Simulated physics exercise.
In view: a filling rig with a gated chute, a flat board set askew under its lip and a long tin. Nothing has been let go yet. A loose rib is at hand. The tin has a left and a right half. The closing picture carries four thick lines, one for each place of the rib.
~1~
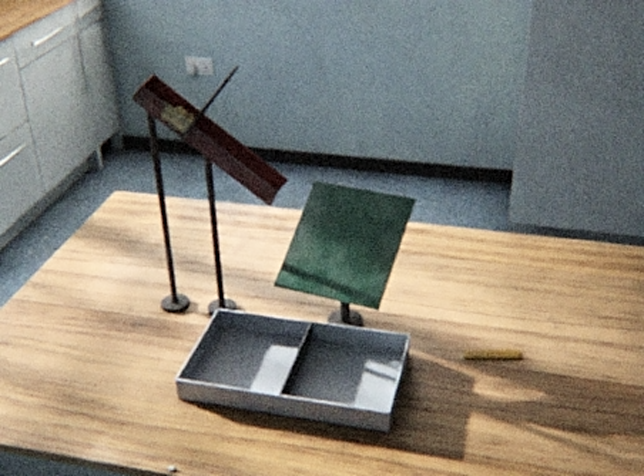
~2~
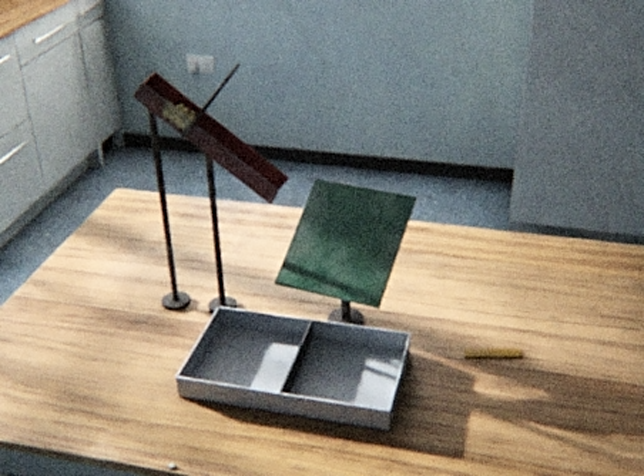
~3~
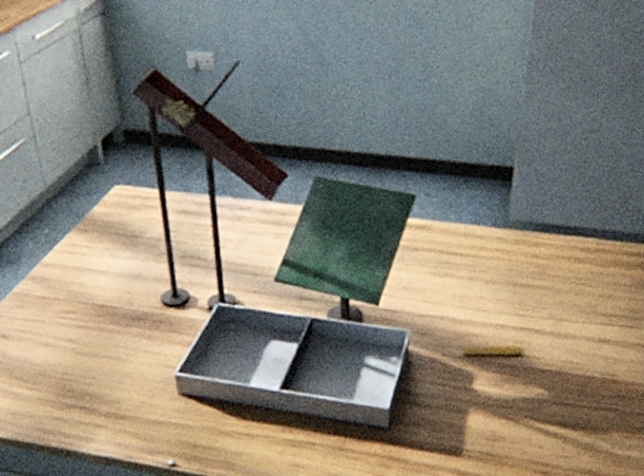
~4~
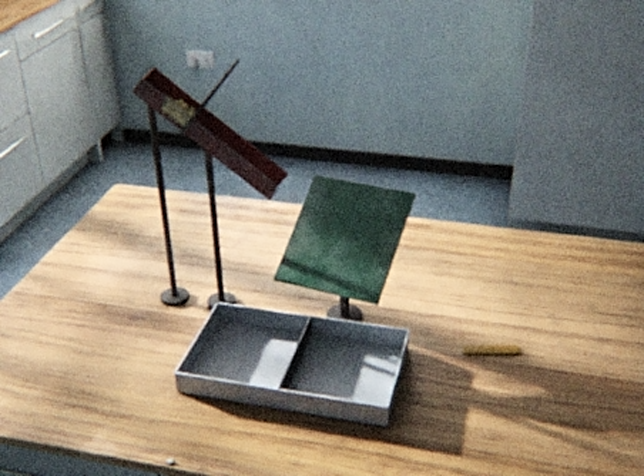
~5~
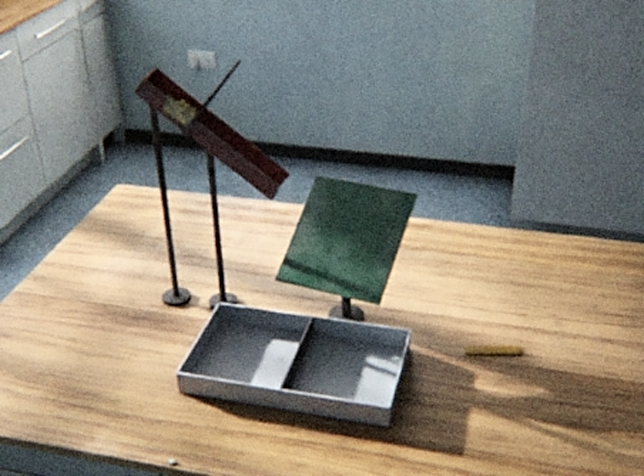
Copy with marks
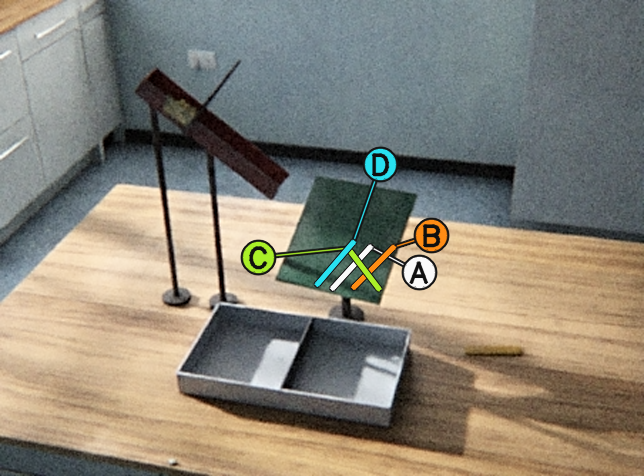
A wooden table holds a sloping chute, a green board and grey tin, all motionless.
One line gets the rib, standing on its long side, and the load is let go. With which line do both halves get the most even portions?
The answer is line A.
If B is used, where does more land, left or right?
More lands on the right.
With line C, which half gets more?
Right.
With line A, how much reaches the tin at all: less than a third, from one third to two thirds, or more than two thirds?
It is more than two thirds.
On the marked copy, line A from (370, 246) to (332, 288); line B from (393, 247) to (353, 287); line C from (347, 248) to (378, 288); line D from (353, 242) to (317, 284).
With A, of what is caught, about half in the left half, about half in the right.
With B, of what is caught, a small part in the left half, most in the right.
With C, of what is caught, about a quarter in the left half, most in the right.
With D, of what is caught, nearly all in the left half, a small part in the right.
